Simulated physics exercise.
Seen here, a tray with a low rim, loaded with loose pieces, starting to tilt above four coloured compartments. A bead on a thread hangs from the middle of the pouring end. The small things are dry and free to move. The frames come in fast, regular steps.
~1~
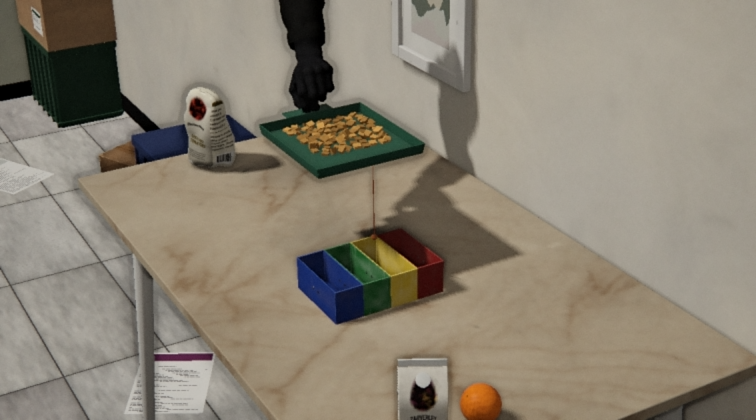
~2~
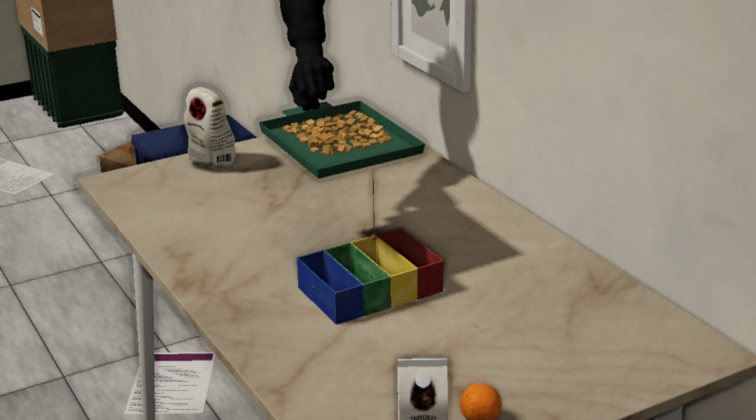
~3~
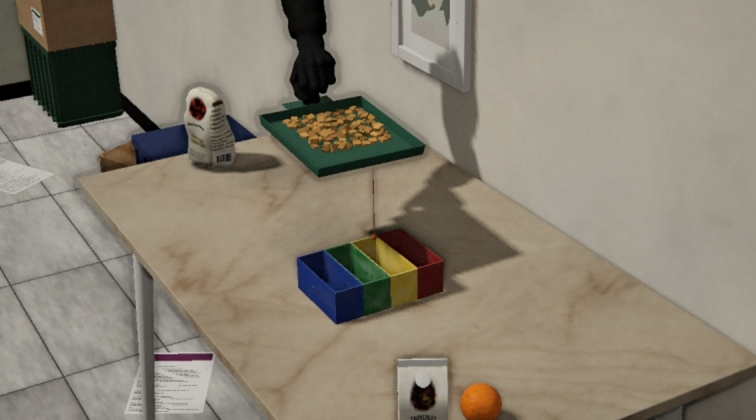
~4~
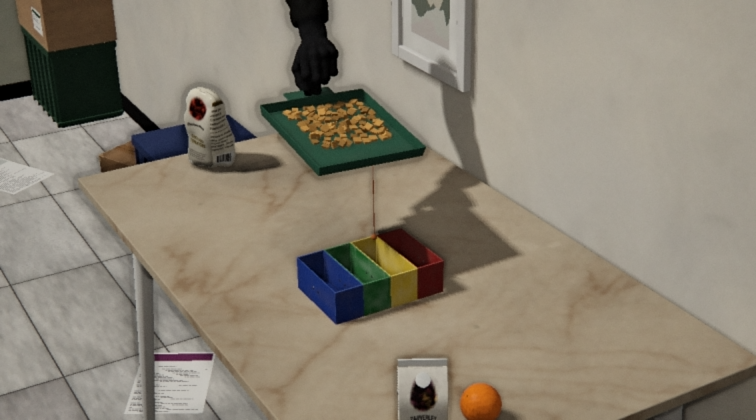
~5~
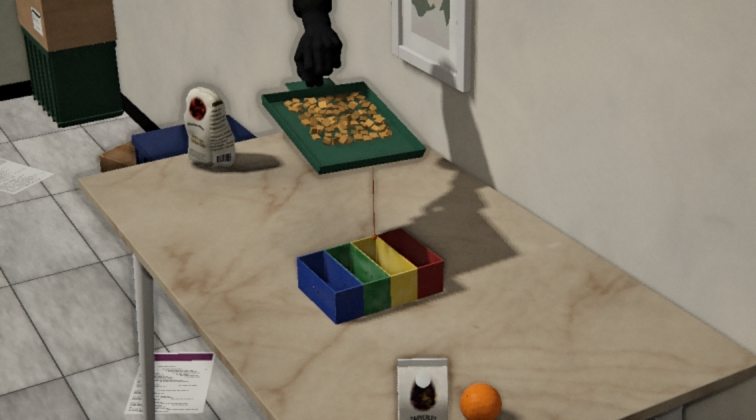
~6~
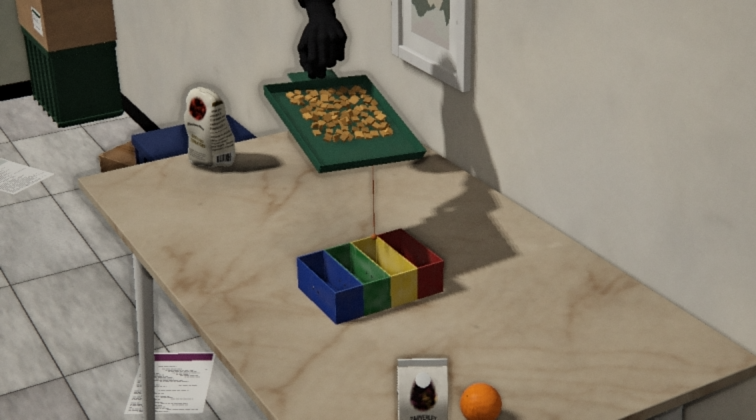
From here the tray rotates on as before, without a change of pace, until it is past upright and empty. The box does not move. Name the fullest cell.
The red cell gets the most.
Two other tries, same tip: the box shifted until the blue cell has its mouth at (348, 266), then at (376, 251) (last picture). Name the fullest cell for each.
First the red one, then yellow.
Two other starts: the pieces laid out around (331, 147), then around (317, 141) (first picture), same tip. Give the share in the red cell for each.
About 40 and 40 per cent.
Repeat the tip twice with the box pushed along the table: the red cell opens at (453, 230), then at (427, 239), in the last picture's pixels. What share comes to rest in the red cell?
First some 0, then 60 per cent.
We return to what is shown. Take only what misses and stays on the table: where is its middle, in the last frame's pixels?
Around (444, 266).
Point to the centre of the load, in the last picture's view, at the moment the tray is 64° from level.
Around (394, 149).
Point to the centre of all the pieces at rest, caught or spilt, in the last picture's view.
Close to (429, 270).
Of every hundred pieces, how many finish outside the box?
Roughly 60 in a hundred.
Just after the last frame, tray tipped steeply; almost all on the tray; just a few in the red cell; about a tenth falling or outside the box.
A moment on, tray tipped past a quarter turn; roughly two thirds on the tray; about a tenth in the red cell; just a few in the yellow cell; roughly a quarter falling or outside the box.
Further on, tray tipped past a quarter turn; roughly a third in the red cell; about a tenth in the yellow cell; roughly half falling or outside the box.
When it is over, tray tipped past a quarter turn; roughly a third in the red cell; about a tenth in the yellow cell; not one in the blue cell; not one in the green cell; roughly half outside the box.
